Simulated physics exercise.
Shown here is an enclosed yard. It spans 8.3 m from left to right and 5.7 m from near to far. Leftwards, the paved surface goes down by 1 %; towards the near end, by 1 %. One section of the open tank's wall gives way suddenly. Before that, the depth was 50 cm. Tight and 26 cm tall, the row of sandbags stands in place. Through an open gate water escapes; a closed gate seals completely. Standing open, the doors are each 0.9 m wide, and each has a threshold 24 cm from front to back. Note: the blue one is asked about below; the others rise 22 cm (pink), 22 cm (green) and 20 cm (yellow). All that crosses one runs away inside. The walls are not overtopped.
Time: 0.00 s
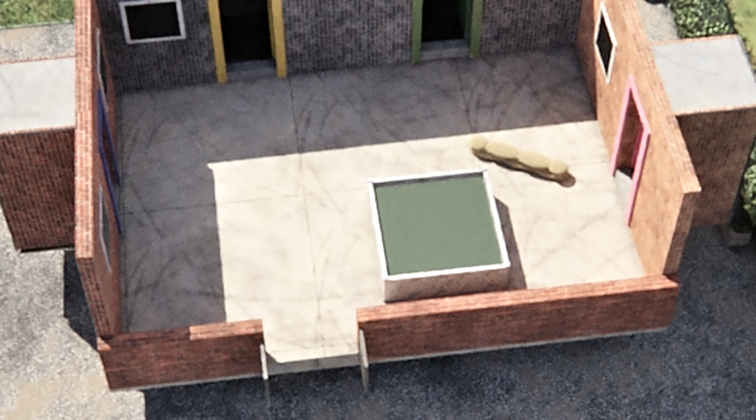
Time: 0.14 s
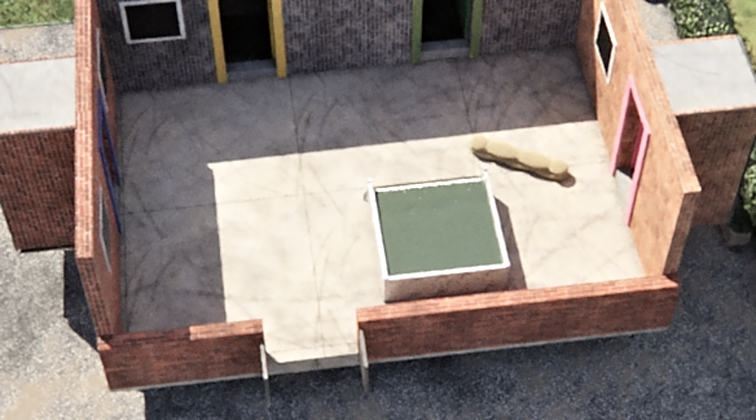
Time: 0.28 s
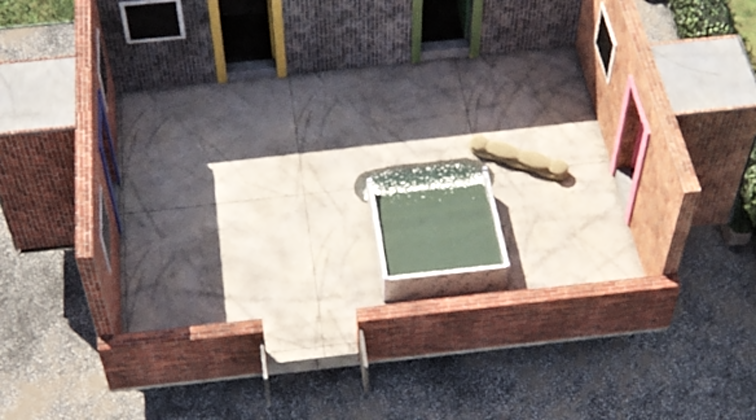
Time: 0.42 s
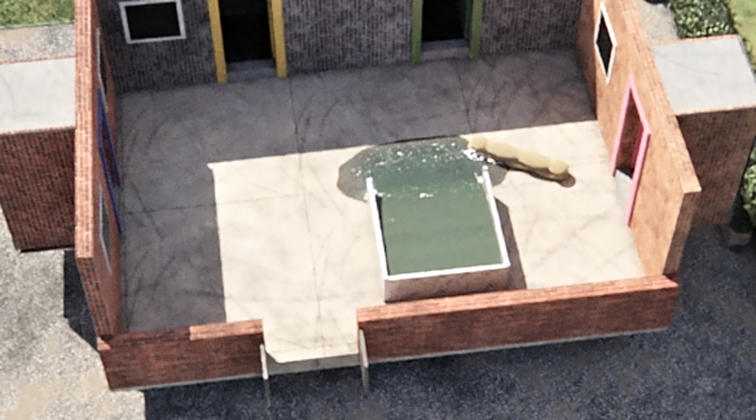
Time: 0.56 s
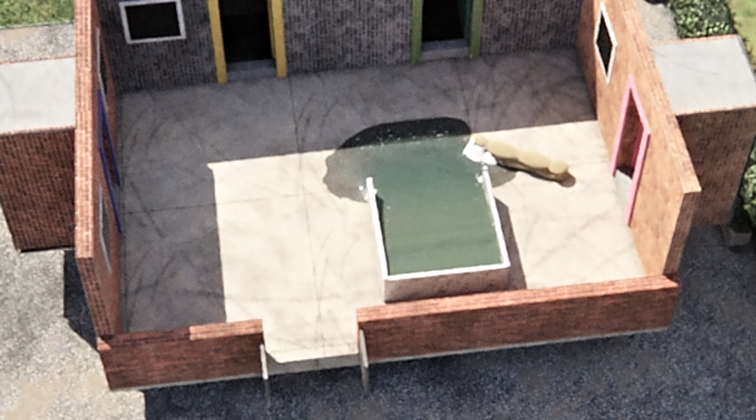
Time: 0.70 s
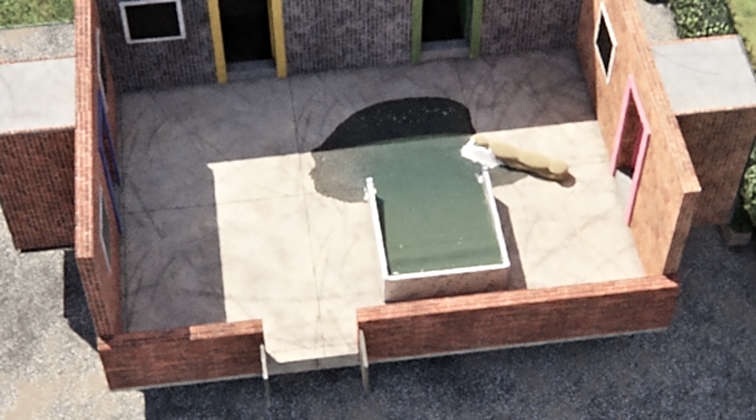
Walled brick yard with an open tank of green water bursting on its far side, water spreading across paving and meeting sandbags.
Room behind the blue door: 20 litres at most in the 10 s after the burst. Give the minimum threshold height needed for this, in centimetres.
Roughly 5.5 centimetres.
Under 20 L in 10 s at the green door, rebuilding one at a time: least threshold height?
For the green door, about 15 cm.
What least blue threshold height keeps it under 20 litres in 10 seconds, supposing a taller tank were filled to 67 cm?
You'd need a step of close to 7.5 cm.
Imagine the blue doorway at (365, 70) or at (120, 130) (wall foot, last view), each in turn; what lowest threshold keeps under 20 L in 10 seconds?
Roughly 19 and 13.5 cm.
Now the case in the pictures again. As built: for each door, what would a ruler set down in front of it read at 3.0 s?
At the pink door the depth is 1 cm, at green 17 cm, at blue 0 cm and at yellow 12 cm.
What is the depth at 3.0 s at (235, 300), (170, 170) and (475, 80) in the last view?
Roughly 0, 0 and 10 centimetres.
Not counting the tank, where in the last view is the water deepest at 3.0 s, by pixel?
Near (380, 77).
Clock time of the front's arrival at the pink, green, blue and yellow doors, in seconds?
Pink 3.6 s, green 1.1 s, blue 4.0 s, yellow 2.0 s.
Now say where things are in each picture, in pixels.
The first frame shows the open tank at (437, 225) is whole and still, 50 cm deep; the blue door at (109, 167) is dry.
In the second frame, water pours out on the far side and has run 0.2 m, to a hidden place; about 9 cm deep outside, 50 cm at the back.
In the third frame, water pours out on the far side and has run 0.7 m, to (376, 173); about 9 cm deep outside, 50 cm at the back.
In the fourth frame, water pours out on the far side and has run 1.2 m, to (386, 147); about 8 cm deep outside, 50 cm at the back.
In the fifth frame, water pours out on the far side and has run 1.6 m, to (379, 129); about 7 cm deep outside, 50 cm at the back.
In the sixth frame, the gap is on the far side, the front 2.2 m out at (406, 102); the back of the open tank holds 46 cm; the blue door at (109, 167), 5.1 m from the gap, is still 3.5 m from the nearest water.
After 1.4 s water covers 20 % of the floor, deepest (26 cm) near (471, 162); it has not reached the blue door.
After 3.0 s water covers 40 % of the floor, deepest (20 cm) near (380, 77); it has not reached the blue door.
After 10.0 s water covers 90 % of the floor, deepest (14 cm) near (124, 366); 6 cm at the blue door, 0 litres in over its 10 cm threshold.
At the blue door as built, the water arrived by 4.2 s and peaked near 10 cm at 5.4 s.
Run again over the same 10 s with other heights there, 25 litres in over 5 cm, 12 litres over 6.5 cm. The limit of 20 litres is kept from about 5.5 cm up.
